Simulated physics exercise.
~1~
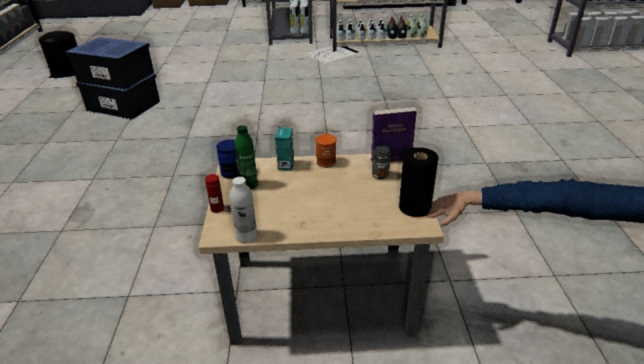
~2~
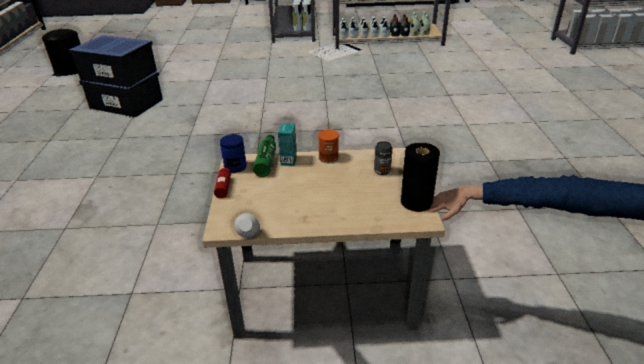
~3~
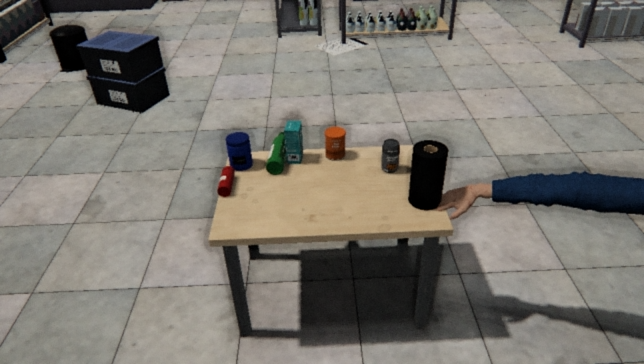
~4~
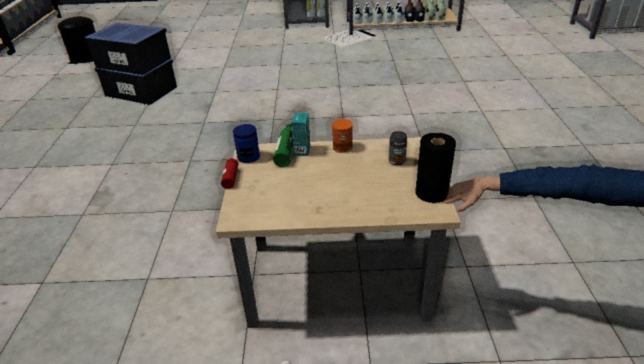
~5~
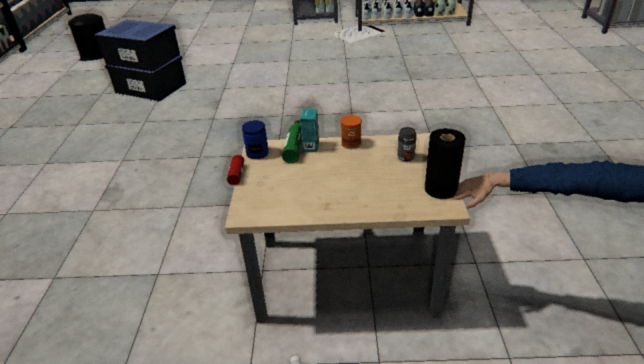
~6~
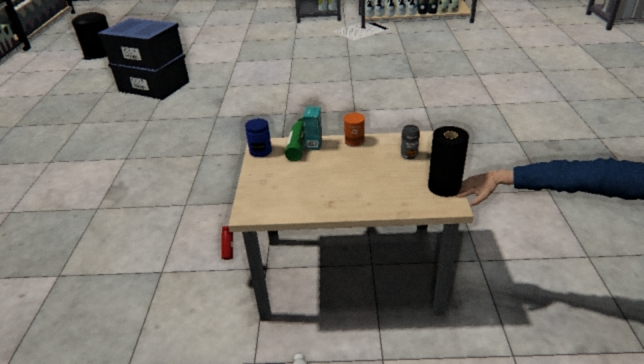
To begin with, a blue-sleeved arm reaches in from the right to a small wooden table holding bottles, tins, a purple book and a black roll. Soon the purple book is gone from the back edge, the green bottle and red shaker lie on their sides, and the white bottle tips at the front. The white bottle then vanishes from the tabletop, and the green bottle stays down near the turquoise packet. Later the red shaker drops off the left edge. At the end, the green bottle lies among the blue jar, packet, orange tin, grey can and black roll.
